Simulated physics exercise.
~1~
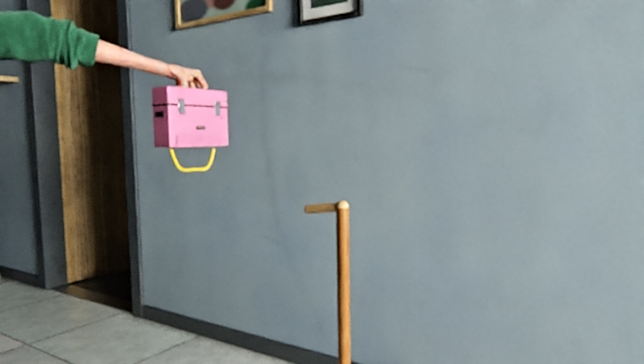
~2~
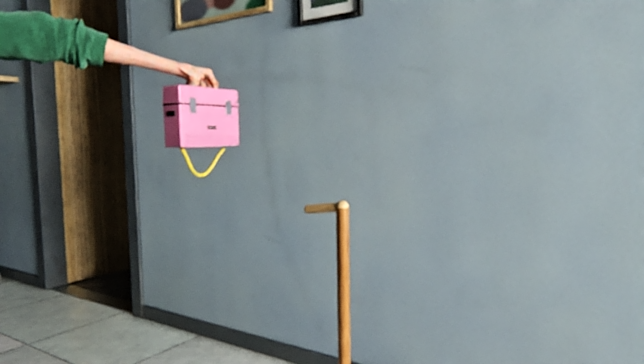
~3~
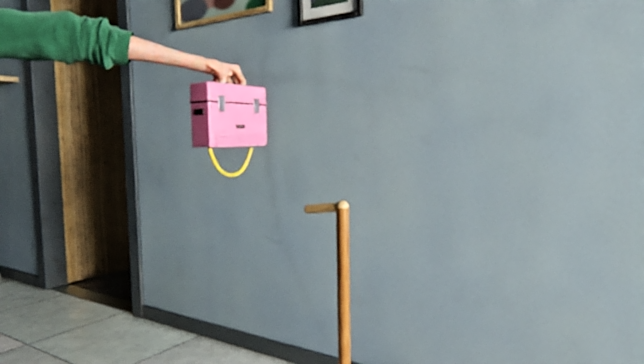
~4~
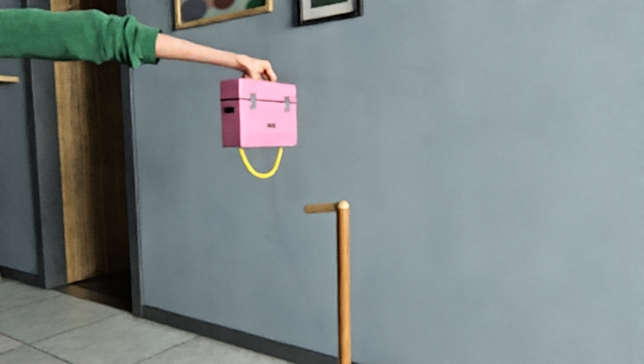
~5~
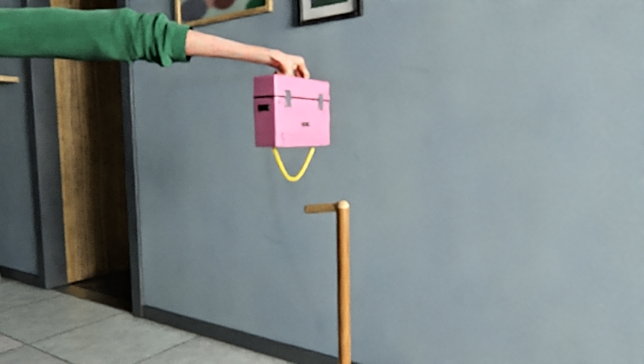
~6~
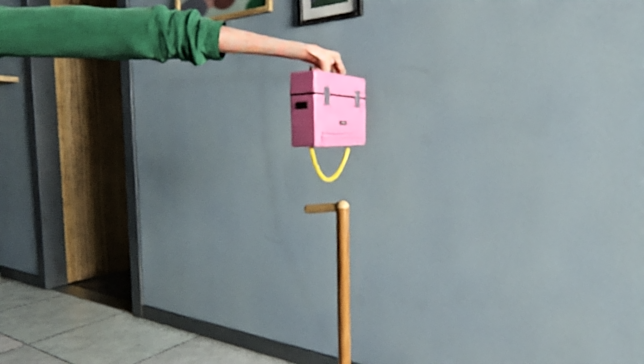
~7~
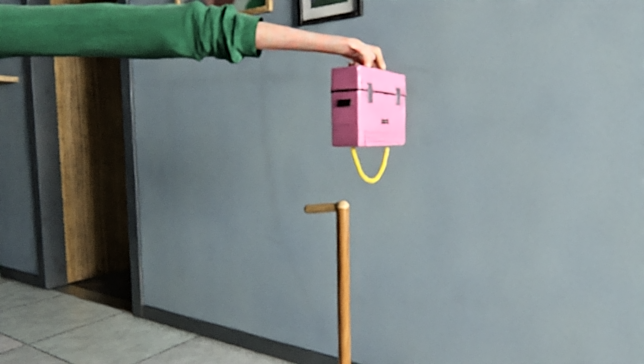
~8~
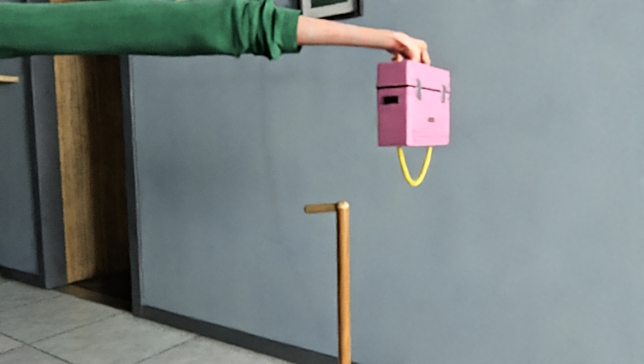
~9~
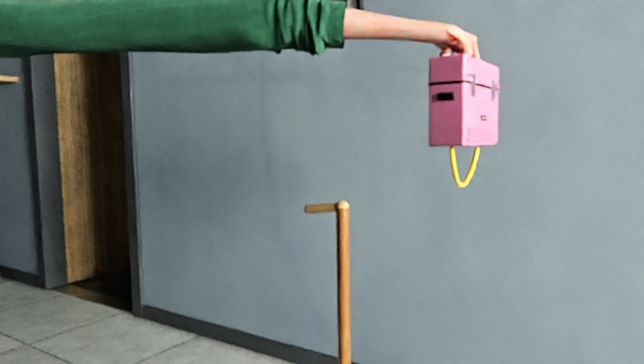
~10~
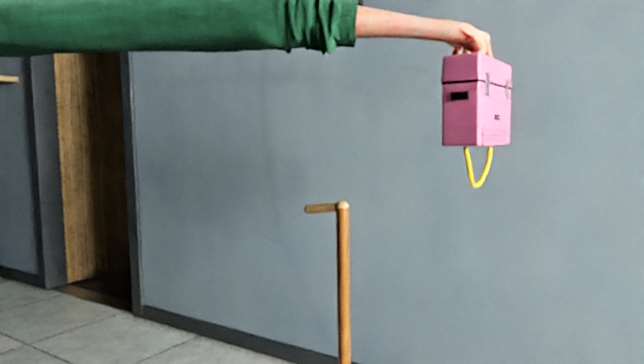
A pink case with a yellow loop is carried right by hand, clearing a post.
